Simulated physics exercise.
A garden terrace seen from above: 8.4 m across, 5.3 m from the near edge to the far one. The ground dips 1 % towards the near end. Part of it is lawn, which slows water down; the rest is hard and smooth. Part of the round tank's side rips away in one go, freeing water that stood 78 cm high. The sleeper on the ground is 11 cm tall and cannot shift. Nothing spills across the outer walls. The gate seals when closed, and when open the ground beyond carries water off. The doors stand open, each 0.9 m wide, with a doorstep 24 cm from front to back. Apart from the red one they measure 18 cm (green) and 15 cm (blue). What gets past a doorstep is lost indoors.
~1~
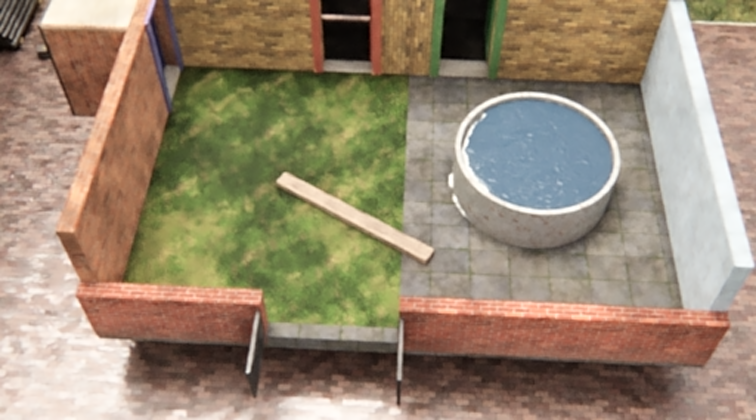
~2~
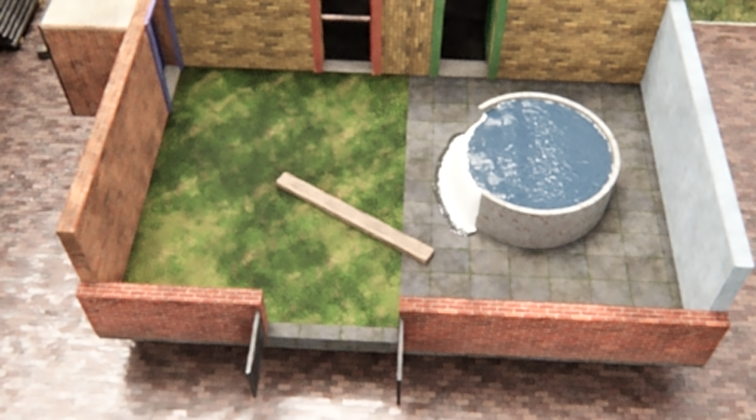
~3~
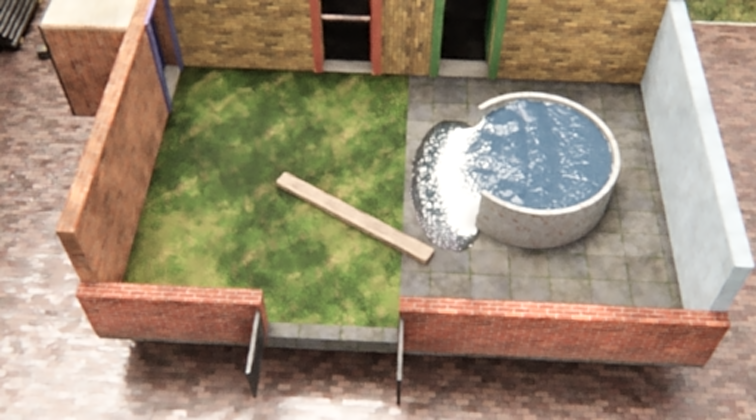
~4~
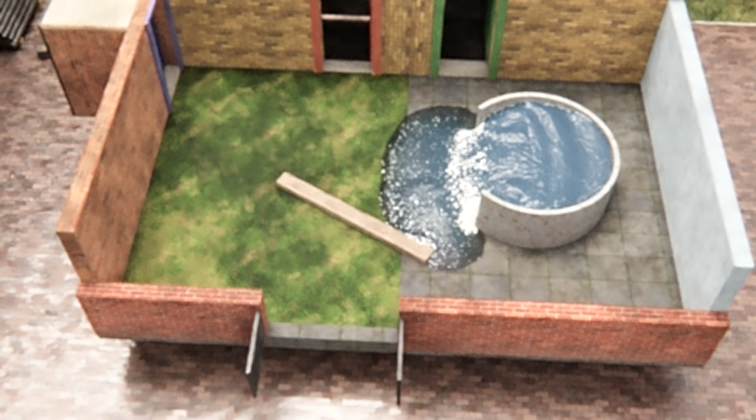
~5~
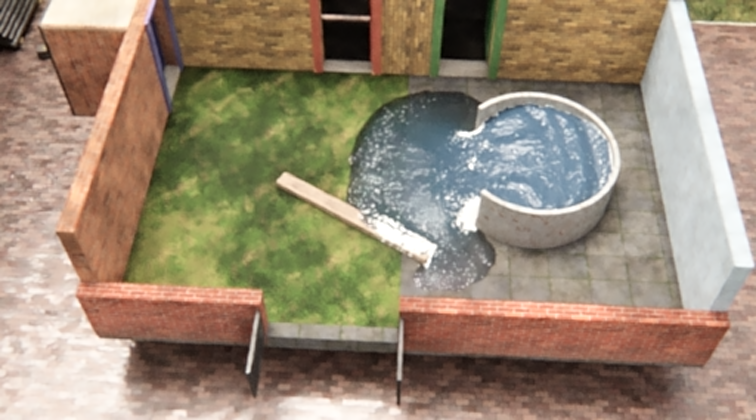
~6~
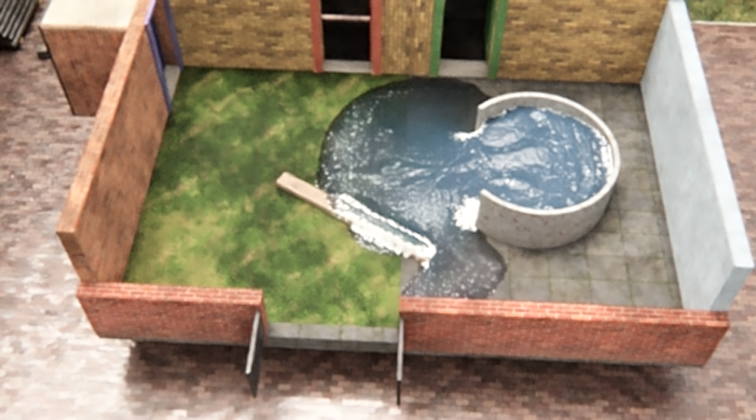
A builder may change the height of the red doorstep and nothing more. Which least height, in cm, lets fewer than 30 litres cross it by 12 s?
At least 9 cm or so.
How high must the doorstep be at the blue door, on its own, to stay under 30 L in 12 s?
Roughly 20 cm at blue.
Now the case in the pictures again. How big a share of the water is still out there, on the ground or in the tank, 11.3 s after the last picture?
Some 80 per cent remains.
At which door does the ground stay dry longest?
The blue one.
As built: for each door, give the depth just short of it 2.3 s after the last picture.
Depths in cm: Green 2, blue 19, red 11.
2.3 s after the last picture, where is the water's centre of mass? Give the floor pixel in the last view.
Around (364, 171).
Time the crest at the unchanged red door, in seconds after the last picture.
Around 1.6 s.
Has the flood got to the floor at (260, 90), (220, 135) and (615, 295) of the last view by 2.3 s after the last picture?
In that order: Wet, flooded, dry.
Then, 0.7 s after the last picture water covers 35 % of the floor, deepest (36 cm) near (367, 217); 8 cm at the red door, 0 litres in over its 6 cm doorstep.
Then, 2.3 s after the last picture water covers 70 % of the floor, deepest (42 cm) near (182, 68); 11 cm at the red door, 26 litres in over its 6 cm doorstep.
Then, 11.3 s after the last picture water covers 95 % of the floor, deepest (12 cm) near (681, 330); 4 cm at the red door, 92 litres in over its 6 cm doorstep.
At the red door as built, the water peaked near 13 cm, 1.5 s after the last picture.
Run again over the same 12 s with other heights there, 46 litres in over 8 cm, 13 litres over 10.5 cm. The limit of 30 litres is kept from about 9 cm up.
